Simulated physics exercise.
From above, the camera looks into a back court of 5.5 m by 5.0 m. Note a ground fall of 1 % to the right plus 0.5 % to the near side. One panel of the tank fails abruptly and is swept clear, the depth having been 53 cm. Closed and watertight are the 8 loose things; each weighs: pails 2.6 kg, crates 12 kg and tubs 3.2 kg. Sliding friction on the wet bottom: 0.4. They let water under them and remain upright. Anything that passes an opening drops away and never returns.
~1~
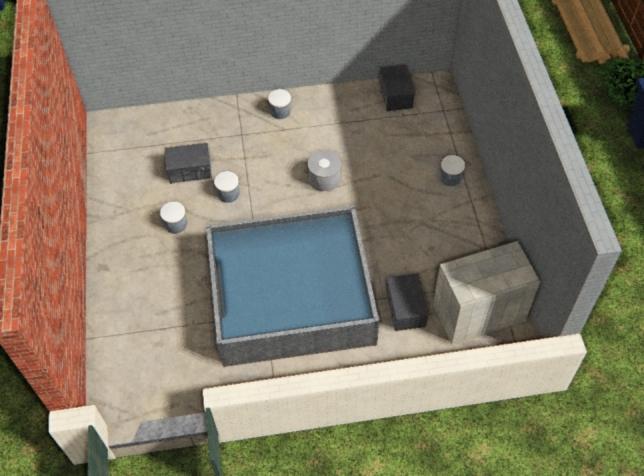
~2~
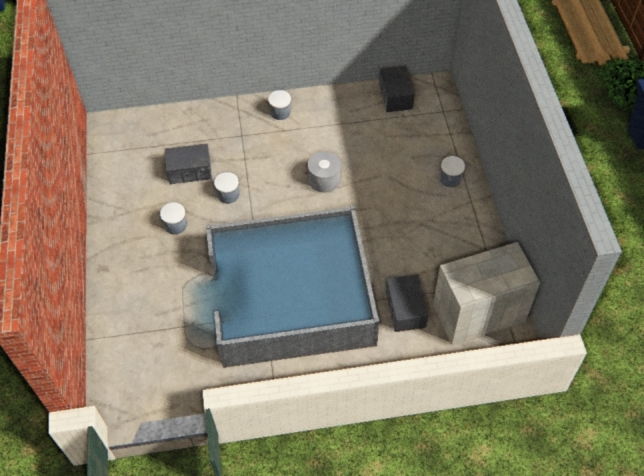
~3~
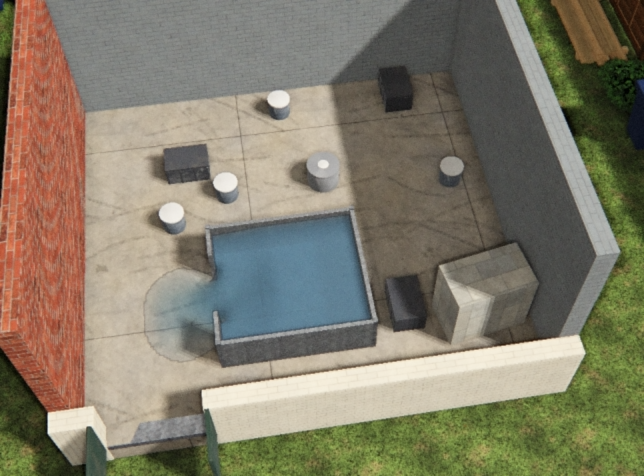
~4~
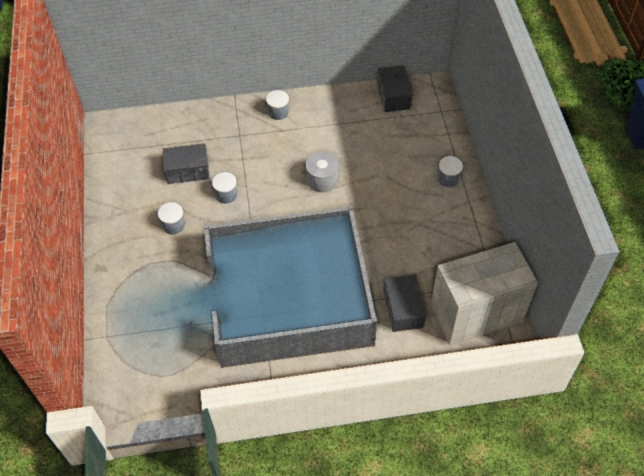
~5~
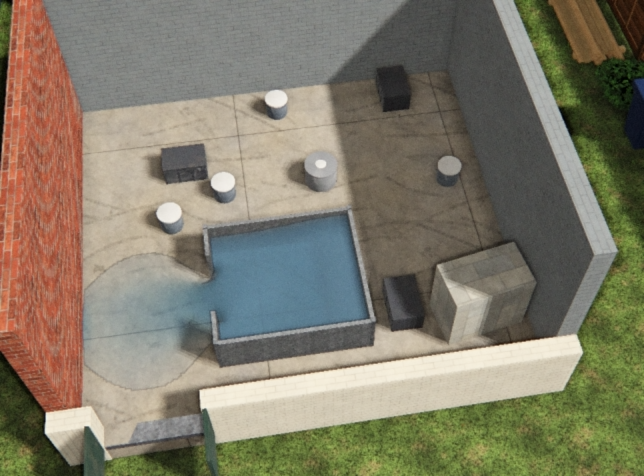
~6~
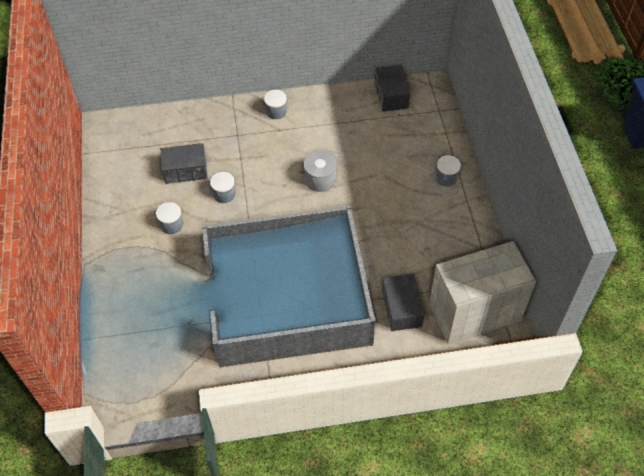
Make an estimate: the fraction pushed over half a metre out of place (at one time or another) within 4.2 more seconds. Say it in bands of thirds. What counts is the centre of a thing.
I would put it under a third.
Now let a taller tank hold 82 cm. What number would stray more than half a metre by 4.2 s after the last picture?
With that change, 3 of them.
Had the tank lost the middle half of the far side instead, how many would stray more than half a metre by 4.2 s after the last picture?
The answer would then be 7.
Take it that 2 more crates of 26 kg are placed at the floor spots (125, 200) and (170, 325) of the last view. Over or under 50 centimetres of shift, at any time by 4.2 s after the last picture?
Well, in turn they are above that and above that.
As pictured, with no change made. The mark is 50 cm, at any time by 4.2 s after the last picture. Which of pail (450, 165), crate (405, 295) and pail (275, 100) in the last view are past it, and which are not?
Result, in order: Undershooting / undershooting / overshooting.
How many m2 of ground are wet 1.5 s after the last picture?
About 9.5 m2.
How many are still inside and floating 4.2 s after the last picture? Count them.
Tally: 0 of them.
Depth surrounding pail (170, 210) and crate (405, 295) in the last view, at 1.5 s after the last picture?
Around 1 cm and 0 cm.
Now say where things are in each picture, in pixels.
The first picture shows a pail at (279, 98), on the bottom; a crate at (187, 156) rests on the ground; water covers 3.0 m2; 0 of 8 have shifted.
The second picture shows a pail at (279, 98), on the bottom; a crate at (187, 157), on the bottom; 3.4 m2 under water; 0 of 8 have shifted.
The third picture shows a pail at (278, 99), on the bottom; a crate at (186, 157), on the bottom; water covers 3.9 m2; 0 of 8 have shifted.
The fourth picture shows a pail at (277, 98) rests on the ground; a crate at (185, 157), on the bottom; water covers 4.7 m2; 0 of 8 have shifted.
The fifth picture shows a pail at (276, 98), on the bottom; a crate at (183, 157) rests on the ground; 5.4 m2 under water; 0 of 8 have shifted.
The sixth picture shows a pail at (275, 98), on the bottom; a crate at (182, 156) rests on the ground; water covers 5.9 m2; 0 of 8 have shifted.
Then, 0.4 s after the last picture 0 of 8 are over 50 cm from their spots; 0 afloat.
Then, 1.5 s after the last picture 0 of 8 are over 50 cm from their spots; 0 afloat.
Then, 2.8 s after the last picture 0 of 8 are over 50 cm from their spots; 0 afloat.
Then, 4.2 s after the last picture 1 of 8 are over 50 cm from their spots, and 1 have been at some point; 0 afloat.
